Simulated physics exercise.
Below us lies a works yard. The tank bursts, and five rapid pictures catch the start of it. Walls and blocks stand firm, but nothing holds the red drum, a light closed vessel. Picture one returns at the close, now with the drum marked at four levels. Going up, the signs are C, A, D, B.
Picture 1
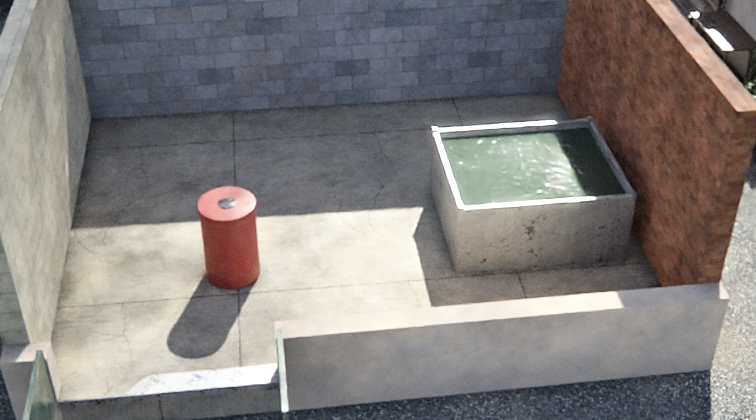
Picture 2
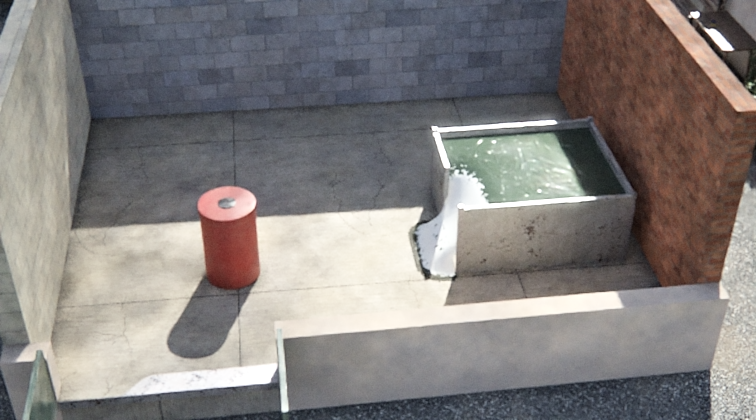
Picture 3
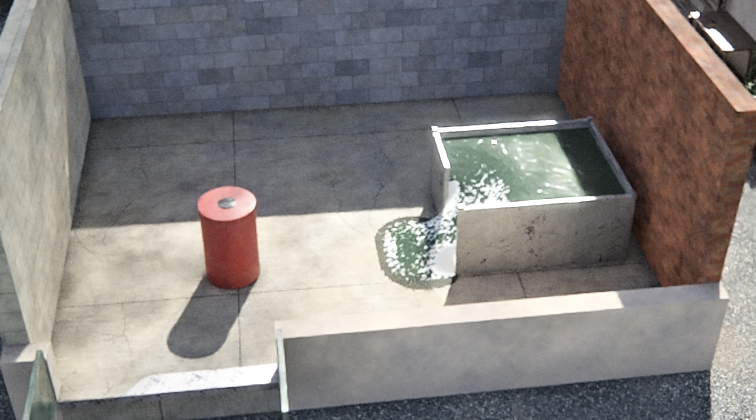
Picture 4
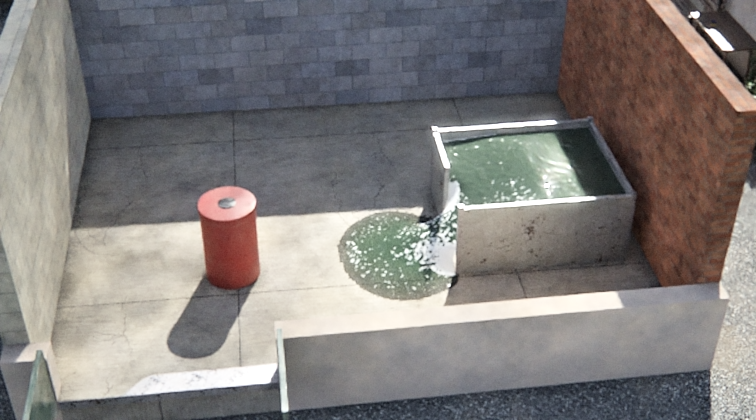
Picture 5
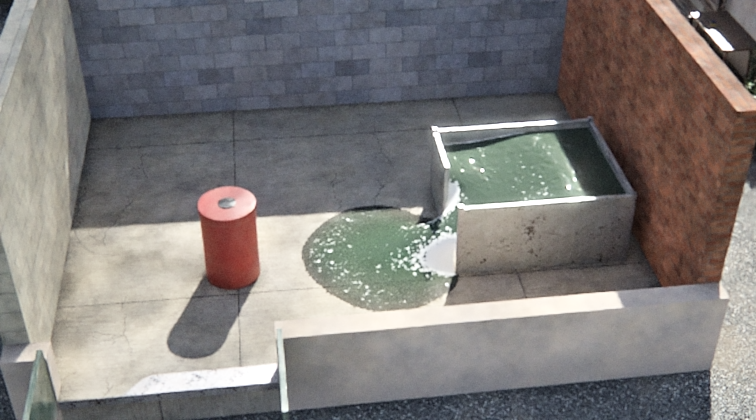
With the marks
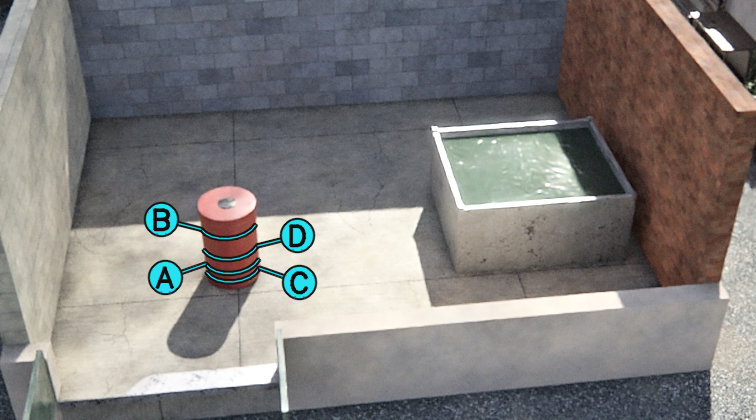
Concrete tank of green water in a walled yard pouring from its left side, a puddle widening across the paving towards a red drum.
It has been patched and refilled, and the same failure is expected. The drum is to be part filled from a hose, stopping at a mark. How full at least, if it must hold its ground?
Choose D.
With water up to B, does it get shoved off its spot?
No.
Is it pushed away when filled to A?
Yes.
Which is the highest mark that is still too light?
The answer is A.
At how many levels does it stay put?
Two of them.
In cyan, A at (232, 273); B at (228, 238); C at (233, 281); D at (230, 259); from the bottom up C, A, D, B.
With A, it is pushed about its own width away.
With B, it does not move.
With C, it is pushed about twice its own width away.
With D, it does not move.
